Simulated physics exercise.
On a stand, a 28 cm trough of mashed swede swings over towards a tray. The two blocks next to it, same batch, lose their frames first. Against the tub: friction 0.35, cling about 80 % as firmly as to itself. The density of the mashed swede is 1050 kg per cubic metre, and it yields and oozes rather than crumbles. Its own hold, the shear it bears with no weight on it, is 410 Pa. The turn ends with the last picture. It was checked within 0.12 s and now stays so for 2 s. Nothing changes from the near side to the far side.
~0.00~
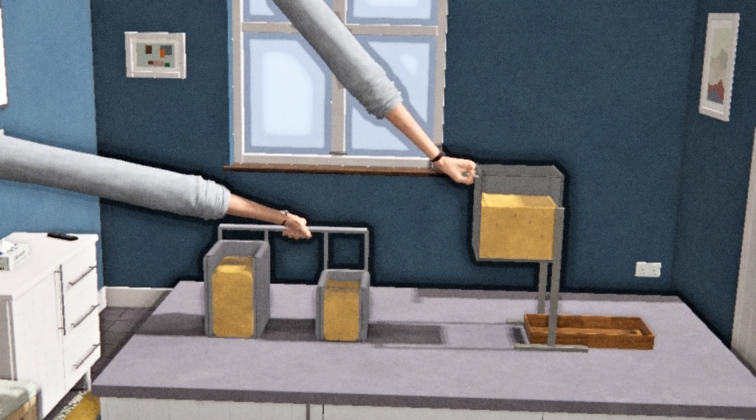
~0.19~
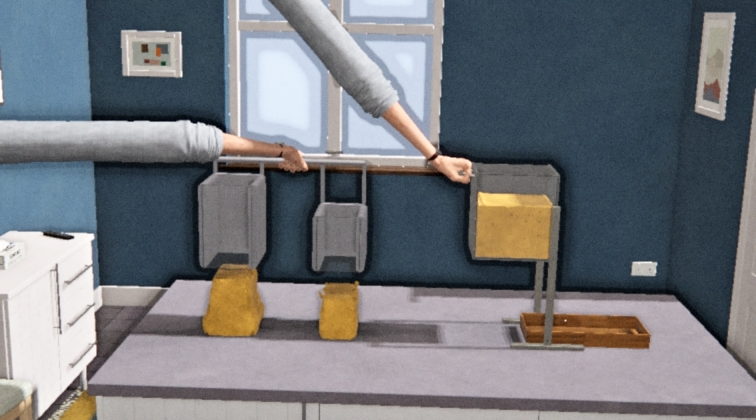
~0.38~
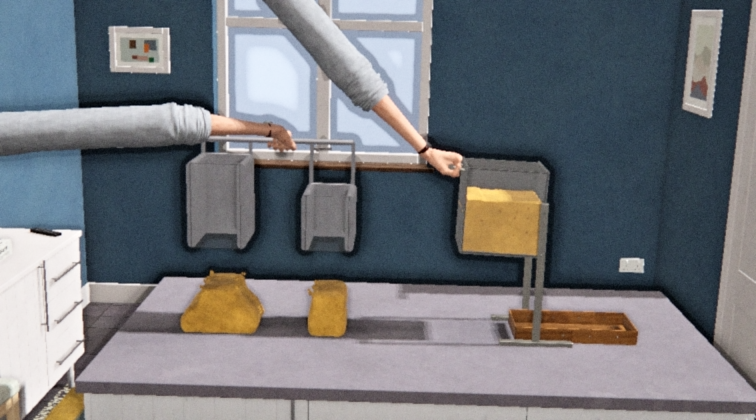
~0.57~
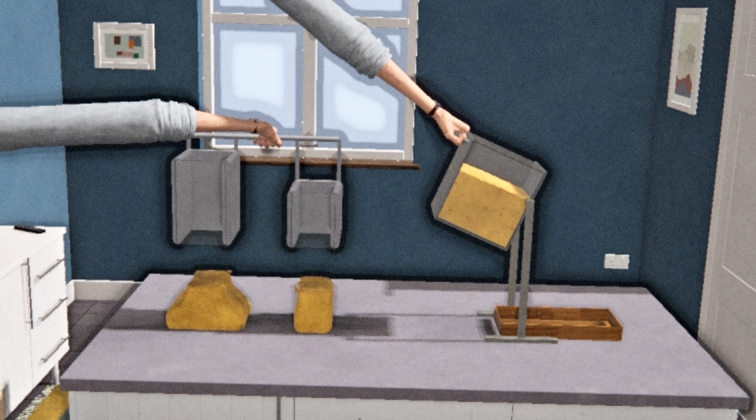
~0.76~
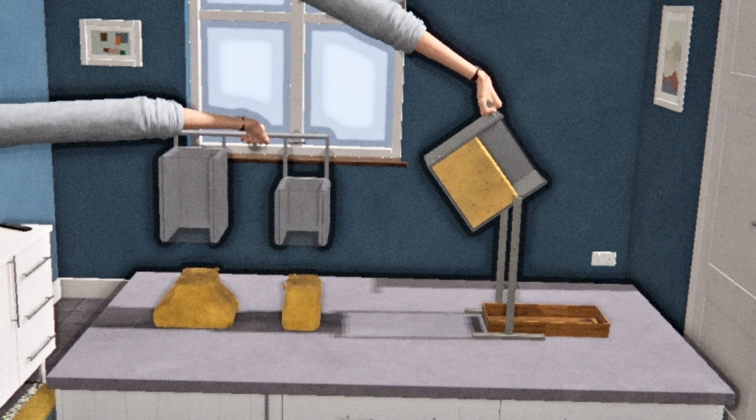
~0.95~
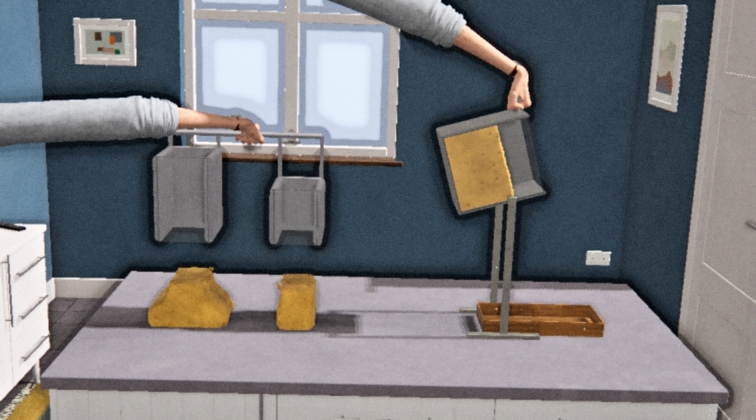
In this clip, a hand lifts two joined grey containers off two yellow blocks, and the larger block slumps and widens at its base; another hand then turns a grey tub of yellow material clockwise on its stand.
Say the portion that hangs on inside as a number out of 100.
Close to 100 per cent.
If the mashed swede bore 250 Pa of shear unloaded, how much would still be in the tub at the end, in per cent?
Then about 95 %.
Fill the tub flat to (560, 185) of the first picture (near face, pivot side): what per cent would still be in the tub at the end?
It would be near 100 %.
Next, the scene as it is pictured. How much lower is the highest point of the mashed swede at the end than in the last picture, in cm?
Roughly 3 cm.
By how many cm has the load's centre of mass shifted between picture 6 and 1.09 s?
Some 0 cm.
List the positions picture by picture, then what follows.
The first frame shows handle-side rim at (483, 174), tilt 0 degrees; highest point of the mashed swede at (487, 205); test blocks 23 cm, 15 cm high (left to right).
The second frame shows handle-side rim at (479, 173), tilt 0 degrees; highest point of the mashed swede at (483, 204); test blocks 20 cm, 15 cm high (left to right).
The third frame shows handle-side rim at (469, 168), tilt 2 degrees; highest point of the mashed swede at (469, 199); test blocks 16 cm, 14 cm high (left to right).
The fourth frame shows handle-side rim at (475, 140), tilt 23 degrees; highest point of the mashed swede at (461, 171); test blocks 16 cm, 14 cm high (left to right).
The fifth frame shows handle-side rim at (503, 118), tilt 53 degrees; highest point of the mashed swede at (474, 139); test blocks 16 cm, 14 cm high (left to right).
The sixth frame shows handle-side rim at (529, 117), tilt 74 degrees; highest point of the mashed swede at (493, 128); test blocks 16 cm, 14 cm high (left to right).
By 1.09 s, the tub is at 74 degrees and holds 100 %.
By 1.26 s, the tub is at 74 degrees and holds 100 %.
By 1.43 s, the tub is at 74 degrees and holds 100 %.
By 1.60 s, the tub is at 74 degrees and holds 100 %.
By 2.95 s, at the end, the tub is at 74 degrees and holds 100 %.
